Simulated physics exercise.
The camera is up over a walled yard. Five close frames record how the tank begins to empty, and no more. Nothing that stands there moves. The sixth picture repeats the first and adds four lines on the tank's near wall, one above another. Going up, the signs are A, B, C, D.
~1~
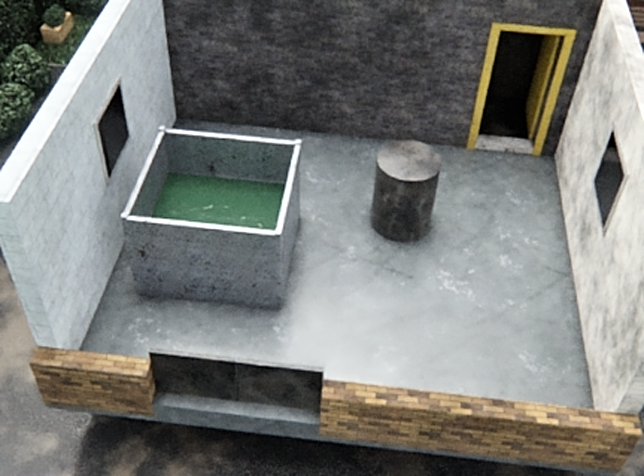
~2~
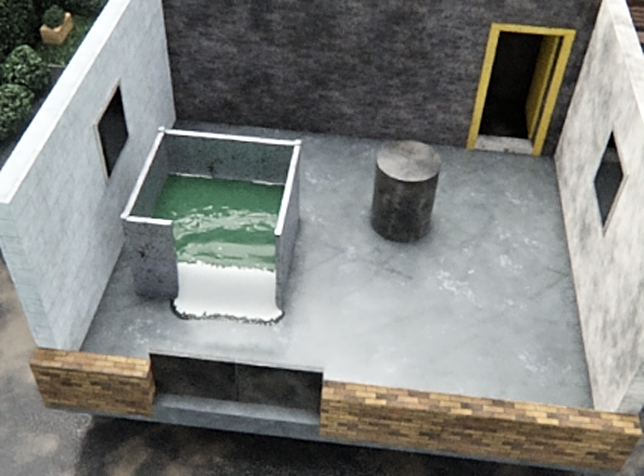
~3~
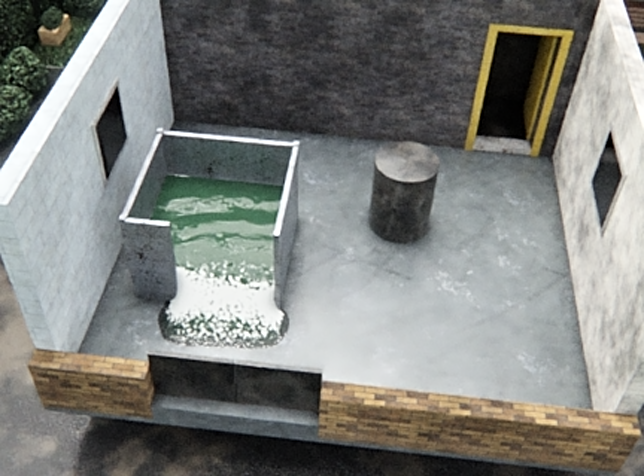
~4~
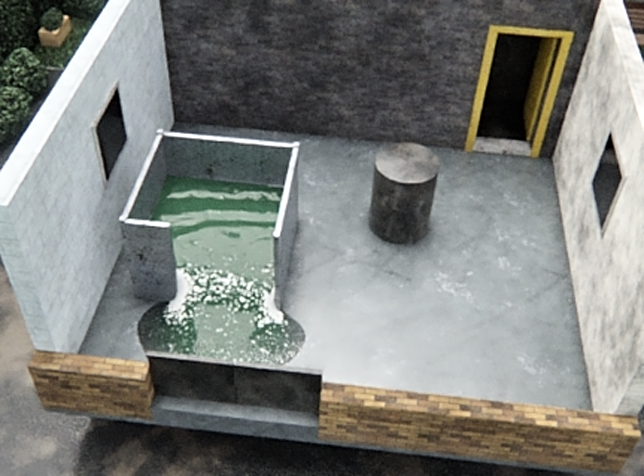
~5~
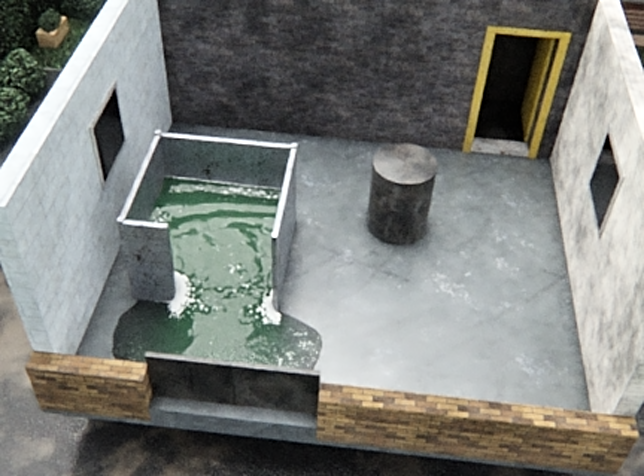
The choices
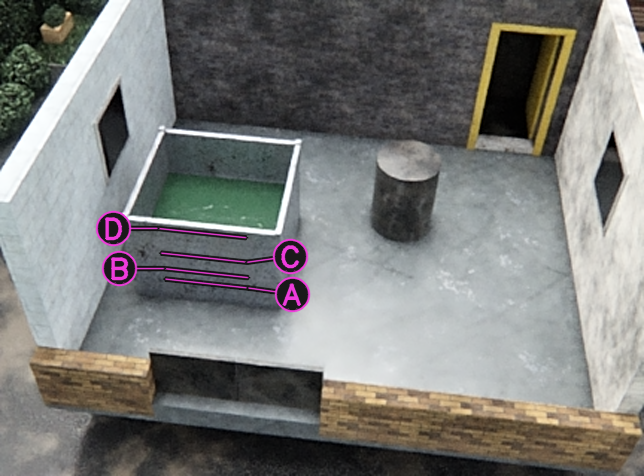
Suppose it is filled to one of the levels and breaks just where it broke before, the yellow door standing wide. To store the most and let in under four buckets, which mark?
Take B.
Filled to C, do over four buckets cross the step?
Yes, it does.
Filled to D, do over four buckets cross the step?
Yes, it does.
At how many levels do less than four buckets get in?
Two of the four.
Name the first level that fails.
Level C.
In magenta, A at (206, 283); B at (205, 273); C at (204, 257); D at (201, 233); from the bottom up A, B, C, D.
If A is chosen, nothing gets over.
If B is chosen, a splash gets over, under a bucket.
If C is chosen, about 11 bucketfuls get in.
If D is chosen, dozens of bucketfuls pour in.
